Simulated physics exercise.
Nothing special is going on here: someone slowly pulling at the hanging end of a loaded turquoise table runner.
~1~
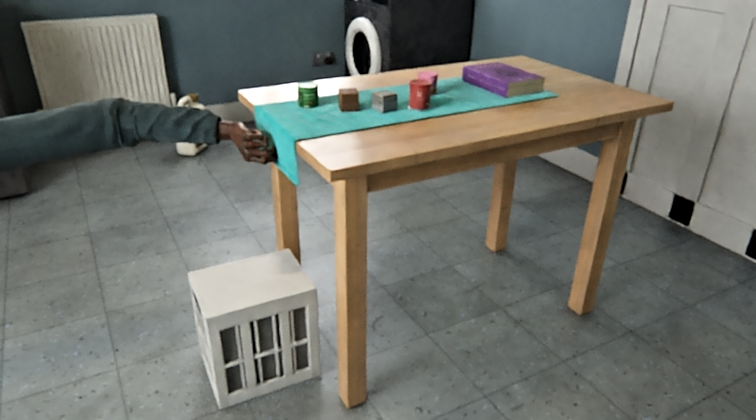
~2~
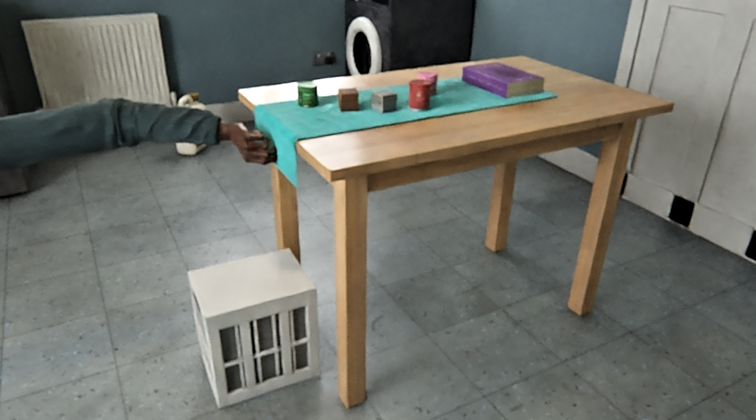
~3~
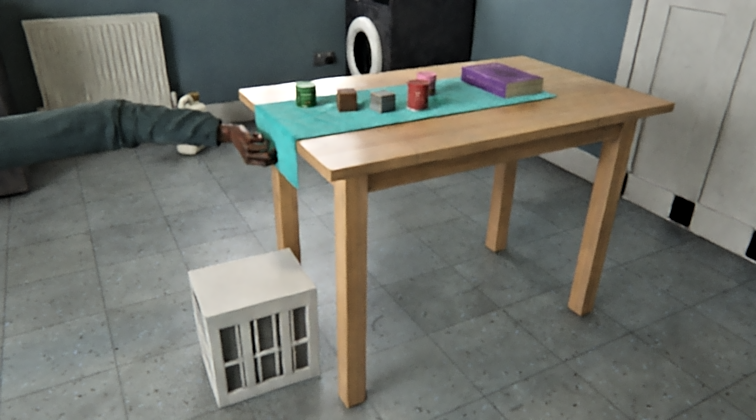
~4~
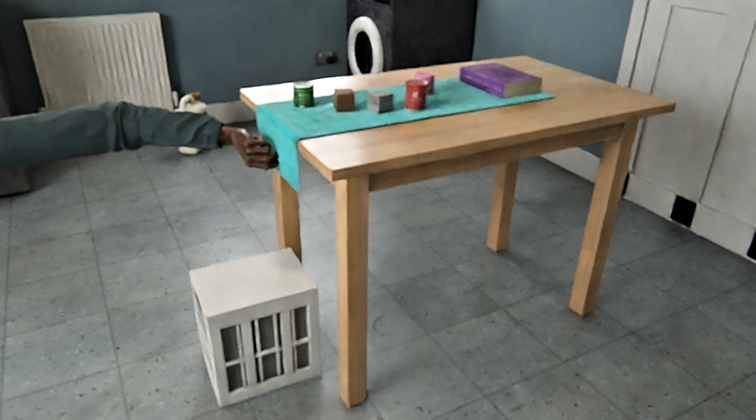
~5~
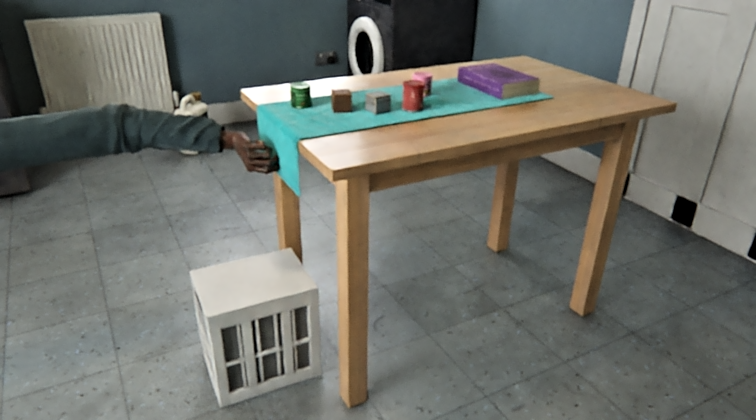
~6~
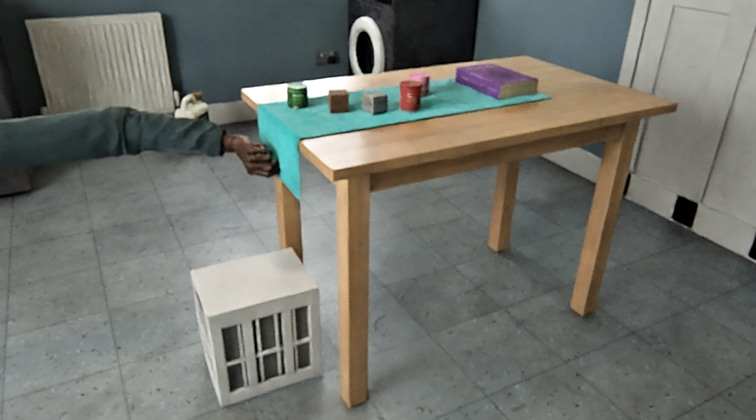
In a room with a grey tiled floor, a hand reaching from the left grips the hanging end of a turquoise runner on a wooden table, above a white crate. It slowly pulls the cloth down a little, and the pots, cubes, red can and purple book shift slightly left with it.
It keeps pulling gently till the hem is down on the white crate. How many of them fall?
The tally of things that come off will be three.
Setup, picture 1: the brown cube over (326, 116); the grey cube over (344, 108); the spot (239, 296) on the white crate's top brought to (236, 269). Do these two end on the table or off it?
Brown cube is gone, grey cube is gone.
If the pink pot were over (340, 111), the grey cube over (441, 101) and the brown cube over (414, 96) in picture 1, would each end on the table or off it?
Here's how it goes: The pink pot leaves the top, the grey cube remains in place and the brown cube remains in place.
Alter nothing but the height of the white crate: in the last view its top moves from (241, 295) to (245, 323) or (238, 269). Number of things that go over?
Totals 4, 2.
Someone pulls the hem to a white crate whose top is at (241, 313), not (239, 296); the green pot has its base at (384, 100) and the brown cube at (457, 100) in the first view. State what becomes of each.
Result: Green pot gone, brown cube still there.
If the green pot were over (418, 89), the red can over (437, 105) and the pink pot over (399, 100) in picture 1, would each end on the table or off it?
In the end the green pot rides it out, while the red can rides it out and the pink pot rides it out.
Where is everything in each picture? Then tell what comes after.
In the first frame, hem (298, 187); green pot (308, 85); brown cube (349, 90); grey cube (385, 93); red can (420, 82); pink pot (428, 73); top of the crate (239, 296).
In the second frame, hem (296, 188); green pot (307, 84).
In the third frame, hem (298, 190); brown cube (346, 90).
In the fourth frame, hem (299, 193); grey cube (381, 93); top of the crate (240, 295).
In the fifth frame, hem (300, 197); red can (414, 83).
In the sixth frame, hem (300, 201); green pot (297, 85); brown cube (338, 91); grey cube (375, 94); red can (411, 83); pink pot (420, 74).
Soon after, hem near (281, 211); green pot gone.
Then, hem near (282, 250); green pot and brown cube gone.
Further on, hem on the crate; green pot, brown cube and grey cube gone.
At rest, hem on the crate; green pot, brown cube and grey cube gone. The answer is three.
